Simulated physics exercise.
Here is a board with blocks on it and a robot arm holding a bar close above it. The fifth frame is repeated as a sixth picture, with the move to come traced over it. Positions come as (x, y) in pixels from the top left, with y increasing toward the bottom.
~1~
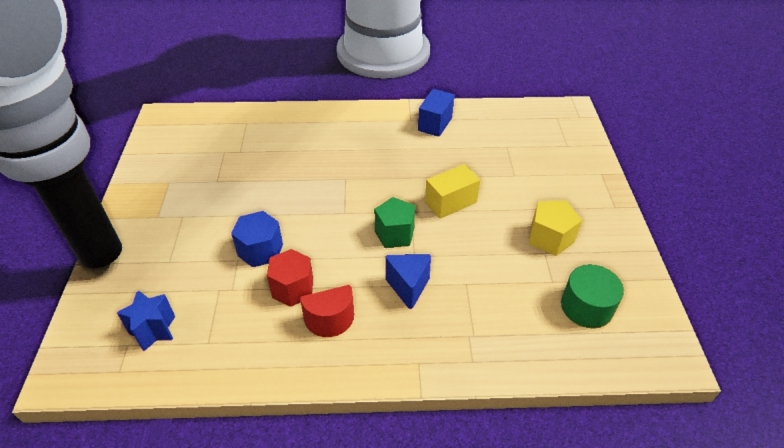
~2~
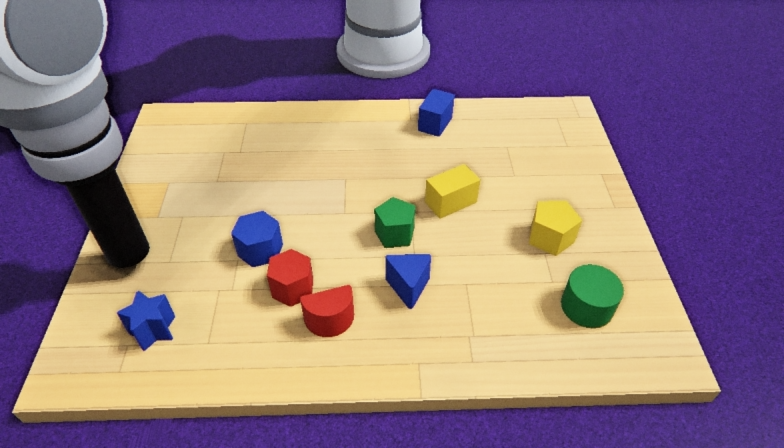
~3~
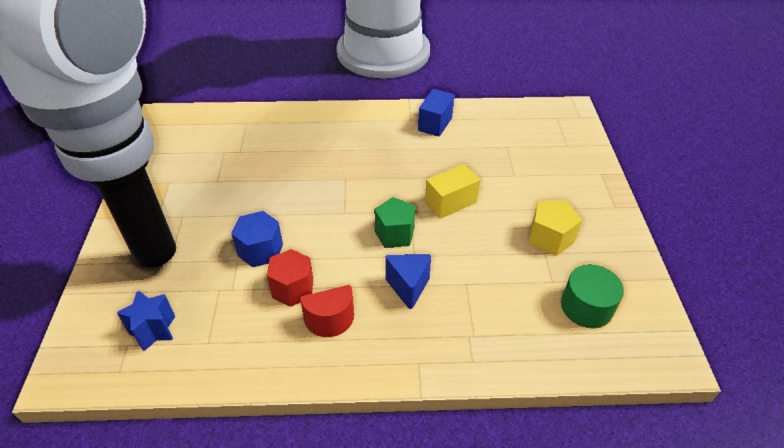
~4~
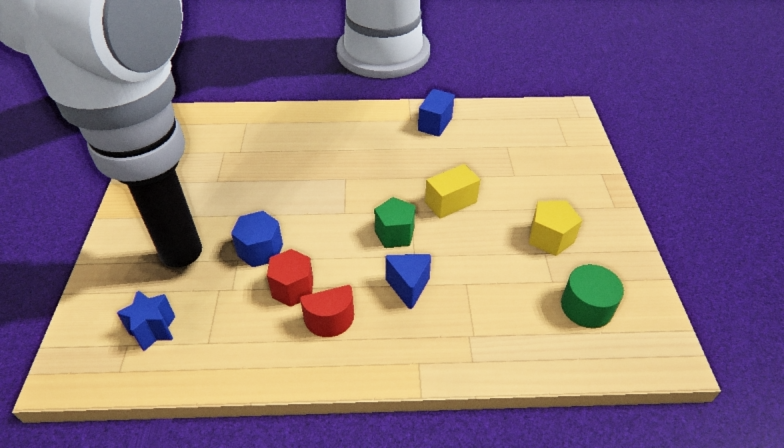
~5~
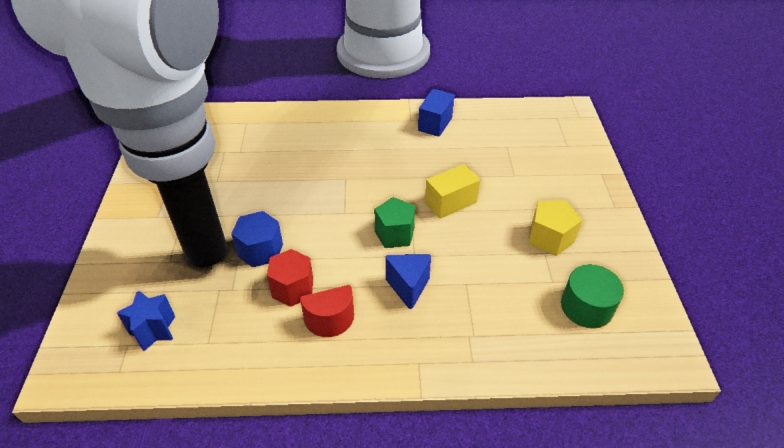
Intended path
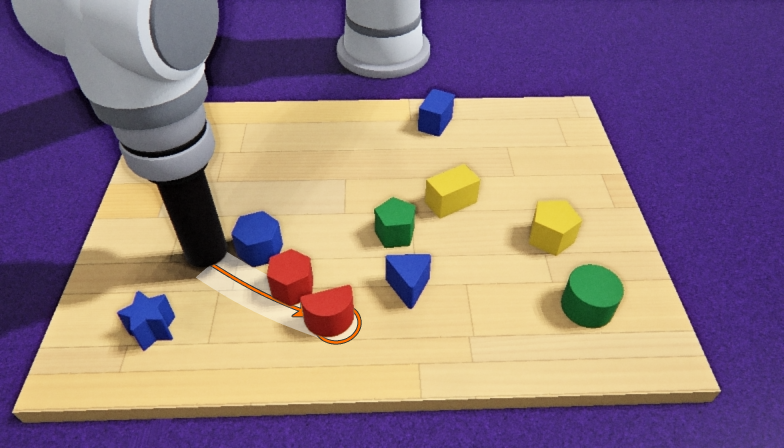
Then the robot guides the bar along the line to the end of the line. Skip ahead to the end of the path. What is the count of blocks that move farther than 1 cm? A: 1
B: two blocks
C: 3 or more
Answer: B.
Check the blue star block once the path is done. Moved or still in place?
At the moment the path ends, the blue star block still stands where it did.
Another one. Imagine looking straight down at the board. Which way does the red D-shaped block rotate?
From above, the red D-shaped block will be seen to turn anti-clockwise.
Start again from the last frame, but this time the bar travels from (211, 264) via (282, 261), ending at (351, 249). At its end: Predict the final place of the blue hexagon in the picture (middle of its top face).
It should be at about (326, 200).
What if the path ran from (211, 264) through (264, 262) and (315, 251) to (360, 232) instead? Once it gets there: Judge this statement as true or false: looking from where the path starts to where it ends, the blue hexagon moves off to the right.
That is false.
Path on the board, from (211, 264) through (268, 296) to (337, 323).
On the path given first. One third of the way, bar (246, 275); nothing pushed yet.
Two thirds of the way, bar (288, 294); red hexagon (328, 270), turned 30° anticlockwise.
At the end, bar (336, 311); blue star block in place; blue hexagon in place; red hexagon (348, 267), turned 65° anticlockwise; red D-shaped block (361, 323), turned 25° anticlockwise.
